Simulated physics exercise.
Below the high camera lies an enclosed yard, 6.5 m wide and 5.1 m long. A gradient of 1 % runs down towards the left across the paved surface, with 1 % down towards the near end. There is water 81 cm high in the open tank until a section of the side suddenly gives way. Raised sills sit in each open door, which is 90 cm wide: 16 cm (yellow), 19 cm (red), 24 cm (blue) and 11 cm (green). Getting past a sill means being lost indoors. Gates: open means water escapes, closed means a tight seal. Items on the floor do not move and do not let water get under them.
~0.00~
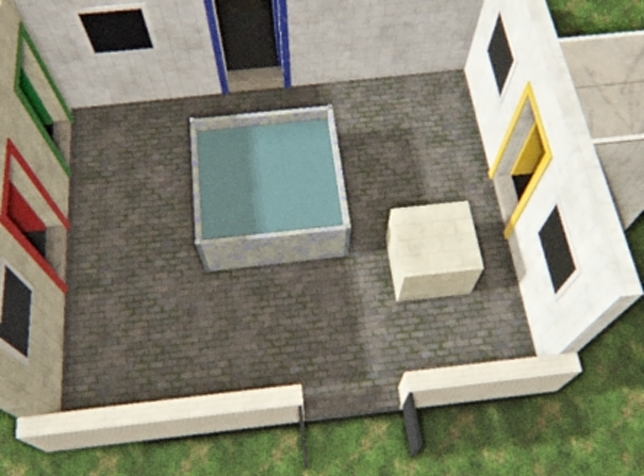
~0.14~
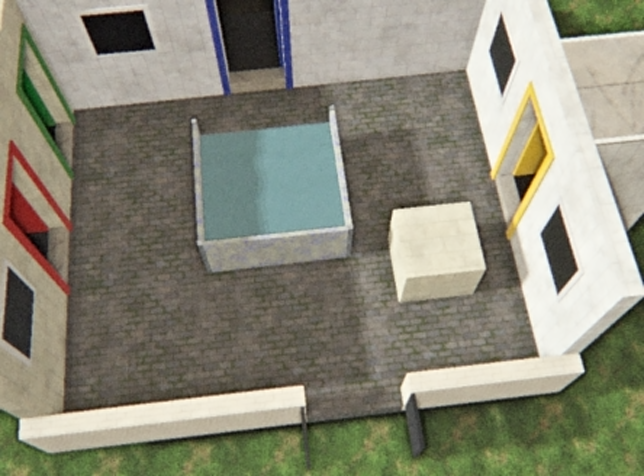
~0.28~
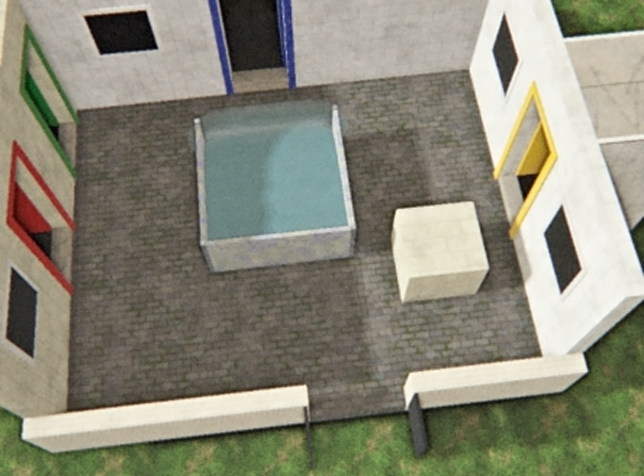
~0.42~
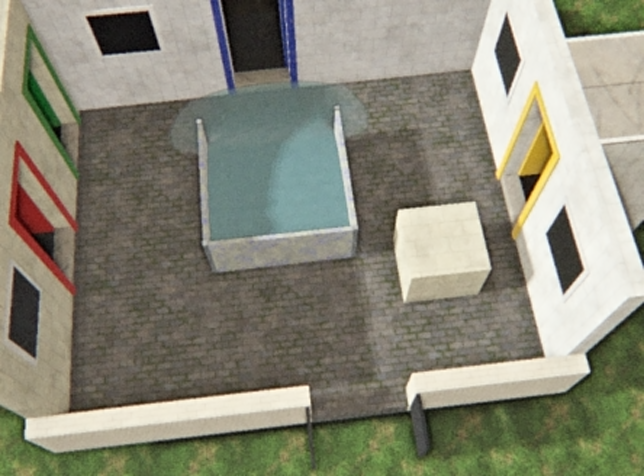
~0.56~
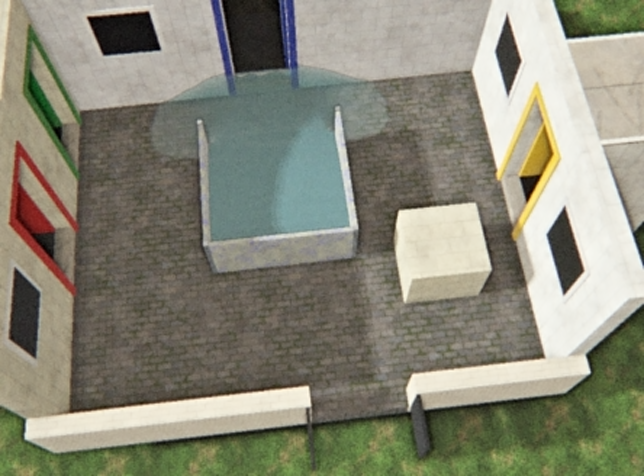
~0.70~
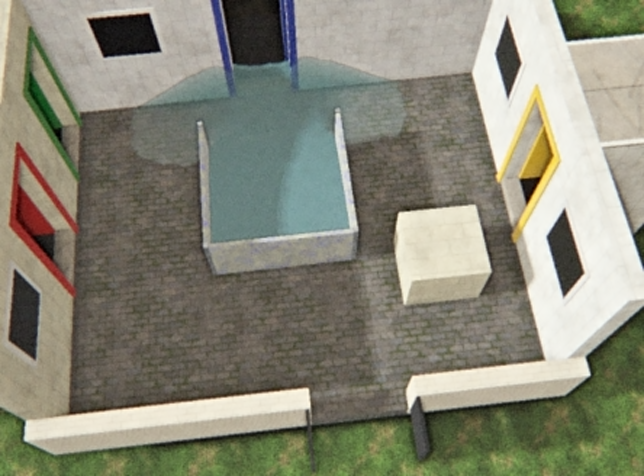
A walled, paved yard held an open tank of still water beside a pale block; then the tank's far side disappeared, and water poured out and spread across the paving to the blue doorway.
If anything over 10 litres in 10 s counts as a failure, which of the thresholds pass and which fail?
The yellow door passes. The red door passes. The blue door fails. The green door fails.
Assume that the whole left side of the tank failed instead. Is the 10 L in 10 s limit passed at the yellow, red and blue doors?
Result: Yellow limit not passed, red limit passed, blue limit not passed.
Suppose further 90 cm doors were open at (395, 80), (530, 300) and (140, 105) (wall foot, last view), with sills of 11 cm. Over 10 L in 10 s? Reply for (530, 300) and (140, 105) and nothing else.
Taking them in order, the first is fine and the second too much.
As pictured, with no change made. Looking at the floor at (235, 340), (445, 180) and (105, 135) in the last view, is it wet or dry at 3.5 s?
Respectively: Was missed, got hit, got hit.
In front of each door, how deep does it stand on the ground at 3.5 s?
Yellow 12 cm, red 10 cm, blue 16 cm, green 25 cm.
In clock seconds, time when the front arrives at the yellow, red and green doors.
Yellow = 2.0 s, red = 2.0 s, green = 1.2 s.
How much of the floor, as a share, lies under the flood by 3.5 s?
Near 60 per cent is wet.
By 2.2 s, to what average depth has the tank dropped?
I'd put the mean depth near 23 centimetres.
After 1.4 s water covers 25 % of the floor and is deepest (55 cm) near (247, 97); yellow door not reached, red door not reached, blue door 54 cm at the sill, 163 L in, green door 20 cm at the sill, 4 L in.
After 2.2 s water covers 40 % of the floor and is deepest (40 cm) near (81, 114); yellow door 5 cm at the sill, 0 L in, red door 4 cm at the sill, 0 L in, blue door 37 cm at the sill, 284 L in, green door 33 cm at the sill, 97 L in.
After 3.5 s water covers 60 % of the floor and is deepest (28 cm) near (526, 376); yellow door 12 cm at the sill, 0 L in, red door 10 cm at the sill, 0 L in, blue door 16 cm at the sill, 308 L in, green door 25 cm at the sill, 247 L in.
After 6.0 s water covers 95 % of the floor and is deepest (16 cm) near (526, 376); yellow door 5 cm at the sill, 0 L in, red door 6 cm at the sill, 0 L in, blue door 8 cm at the sill, 309 L in, green door 12 cm at the sill, 307 L in.
After 10.0 s water covers 95 % of the floor and is deepest (16 cm) near (69, 430); yellow door 6 cm at the sill, 0 L in, red door 12 cm at the sill, 0 L in, blue door 5 cm at the sill, 309 L in, green door 9 cm at the sill, 310 L in.
